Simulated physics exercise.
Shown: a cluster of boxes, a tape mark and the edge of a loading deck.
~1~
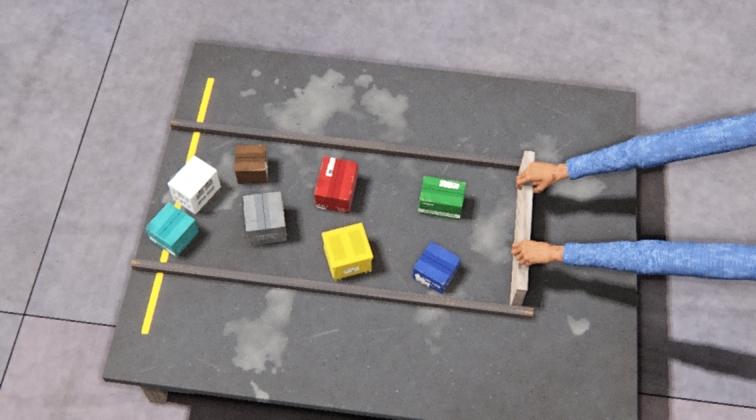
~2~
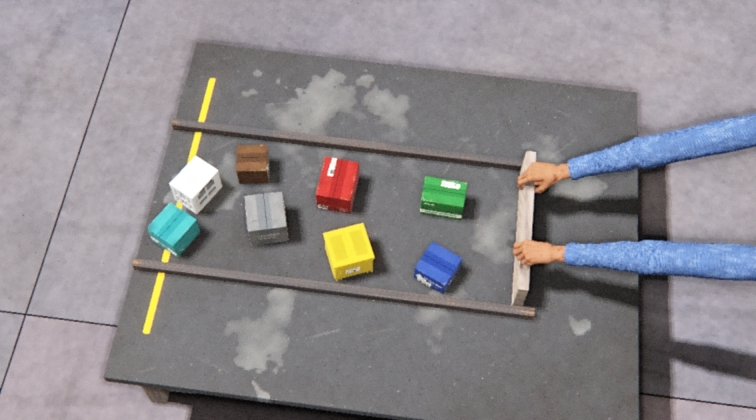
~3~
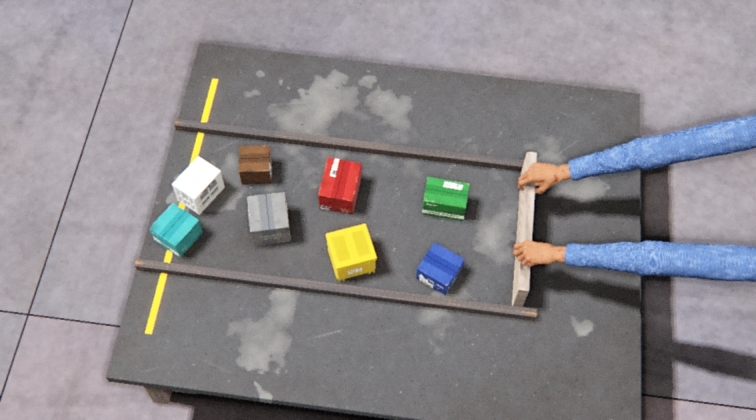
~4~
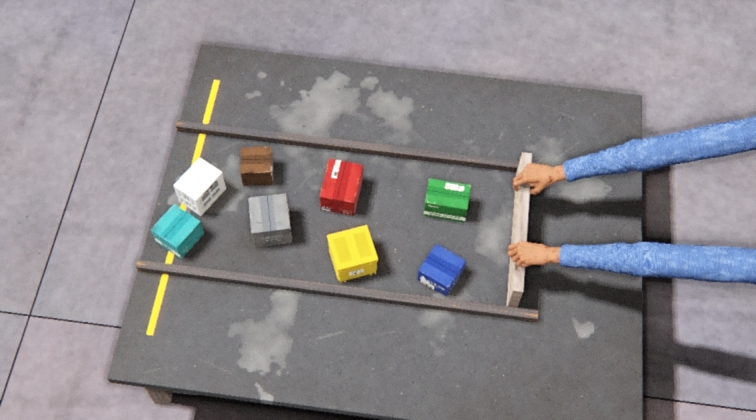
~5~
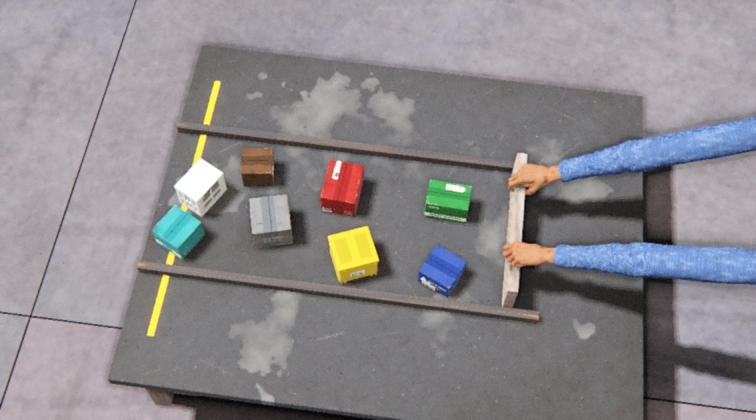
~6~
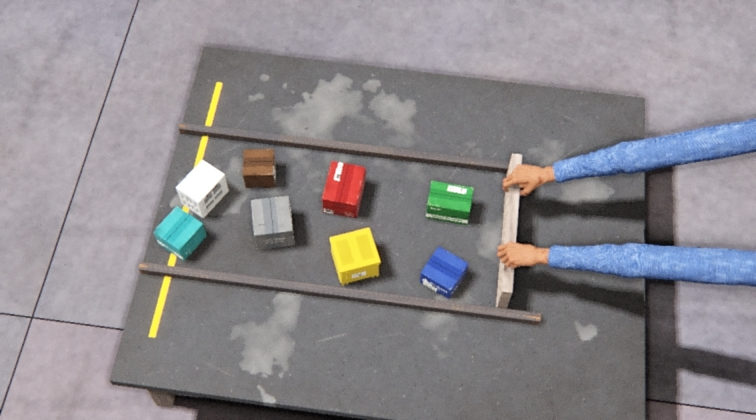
Two hands in blue sleeves held a wooden plank between two rails on a dark deck and nudged it slightly left, while the eight colorful boxes near the yellow tape barely shifted.
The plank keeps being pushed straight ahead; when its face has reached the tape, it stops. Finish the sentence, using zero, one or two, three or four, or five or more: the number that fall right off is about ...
The number that fall right off is about five or more.
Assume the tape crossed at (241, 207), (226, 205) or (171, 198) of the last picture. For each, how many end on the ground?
Try 1: 3; try 2: 4; try 3: 8.
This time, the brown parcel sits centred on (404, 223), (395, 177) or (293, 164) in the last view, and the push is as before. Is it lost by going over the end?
Taking the starts in order, it keeps its place, then keeps its place, then falls away.
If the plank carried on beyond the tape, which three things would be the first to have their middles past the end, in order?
Earliest first, the order is the white crate, the turquoise box, the brown parcel.
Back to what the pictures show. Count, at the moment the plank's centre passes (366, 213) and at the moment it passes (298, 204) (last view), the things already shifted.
One spot: 5. Other spot: 7.
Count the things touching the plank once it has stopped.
I count 2 of them.
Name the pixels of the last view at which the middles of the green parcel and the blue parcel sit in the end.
The green parcel at (171, 165), the blue parcel at (156, 244).
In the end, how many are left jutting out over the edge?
Looks like 2 of them.
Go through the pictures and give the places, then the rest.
In the first picture, turquoise box (173, 230); white crate (195, 185); brown parcel (252, 164); plank (523, 228); tape (180, 197).
In the second picture, white crate (196, 185); yellow tote (349, 253).
In the third picture, brown parcel (256, 165); plank (525, 229).
In the fourth picture, turquoise box (178, 232); red parcel (342, 187).
In the fifth picture, white crate (201, 188); green parcel (448, 202).
In the sixth picture, turquoise box (180, 234); white crate (203, 189); brown parcel (260, 169); plank (509, 230); tape (188, 200).
A little later, none off yet; turquoise box at rest near (180, 234); white crate at rest near (203, 189); brown parcel at rest near (260, 169).
Next, none off yet; turquoise box at rest near (180, 234); white crate at rest near (203, 189); brown parcel shifted a little near (243, 164).
Later still, none off yet; turquoise box shifted about its own width near (143, 231); white crate tilted well over near (144, 176); brown parcel shifted well along near (172, 140).
When it is over, the number that fall off is five or more; down, yellow tote, red parcel, grey parcel, brown parcel, white crate and turquoise box.
